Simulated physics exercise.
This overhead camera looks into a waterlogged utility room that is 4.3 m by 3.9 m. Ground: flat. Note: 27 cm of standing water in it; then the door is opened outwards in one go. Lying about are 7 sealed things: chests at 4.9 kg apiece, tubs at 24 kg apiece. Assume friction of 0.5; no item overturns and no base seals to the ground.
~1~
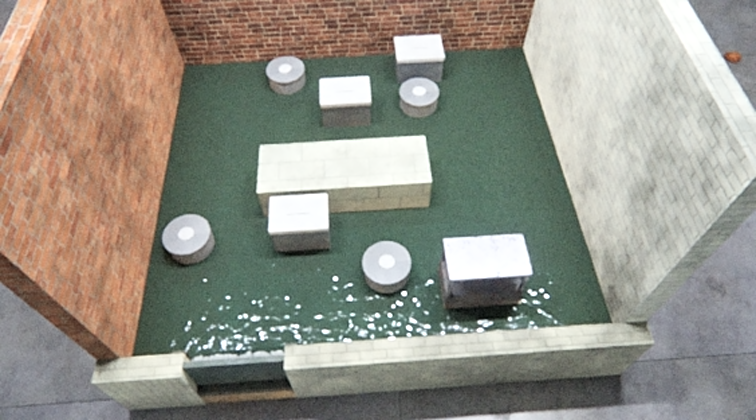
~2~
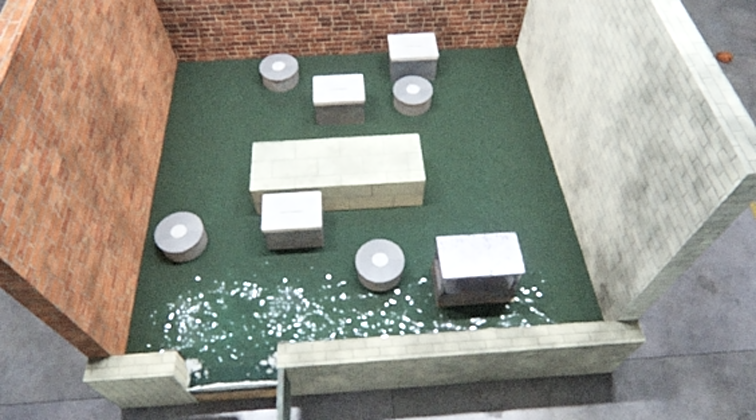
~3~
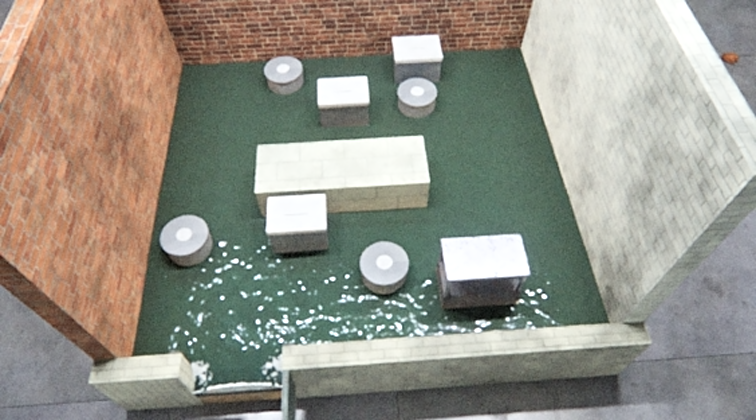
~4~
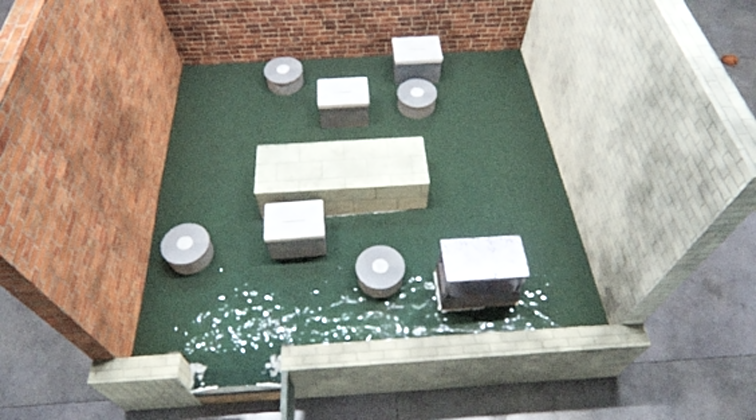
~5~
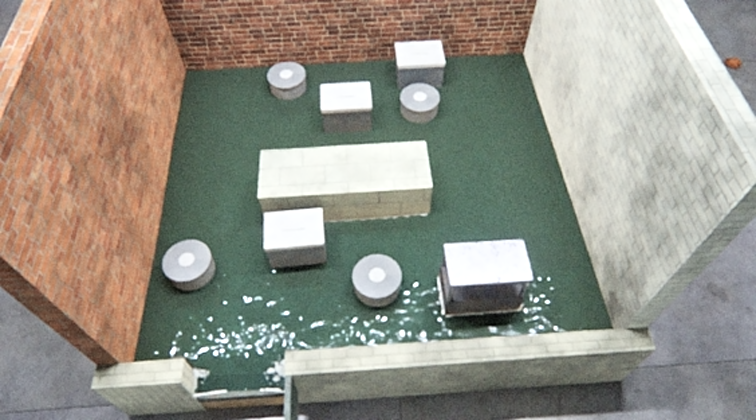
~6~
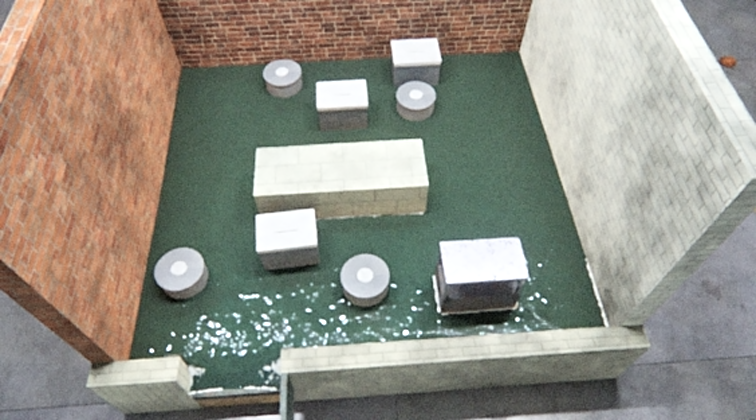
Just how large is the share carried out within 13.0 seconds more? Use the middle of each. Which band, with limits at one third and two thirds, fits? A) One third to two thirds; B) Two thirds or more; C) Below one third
Answer: A.
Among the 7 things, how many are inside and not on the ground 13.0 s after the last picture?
The number is 4.
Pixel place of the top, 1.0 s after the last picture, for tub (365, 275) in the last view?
Estimated pixel: Around (338, 286).
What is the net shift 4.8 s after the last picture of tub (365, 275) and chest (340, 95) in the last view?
Going in the order asked, I'd say washed out for the first and 30 cm for the second.
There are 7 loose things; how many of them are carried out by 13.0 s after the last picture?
3.
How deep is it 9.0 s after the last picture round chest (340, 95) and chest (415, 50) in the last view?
Close to 18 and 18 centimetres.
Then, 1.0 s after the last picture 0 of 7 are out; 7 afloat.
Then, 4.8 s after the last picture 2 of 7 are out; 5 afloat.
Then, 9.0 s after the last picture 3 of 7 are out; 4 afloat.
Then, 13.0 s after the last picture 3 of 7 are out; 4 afloat.
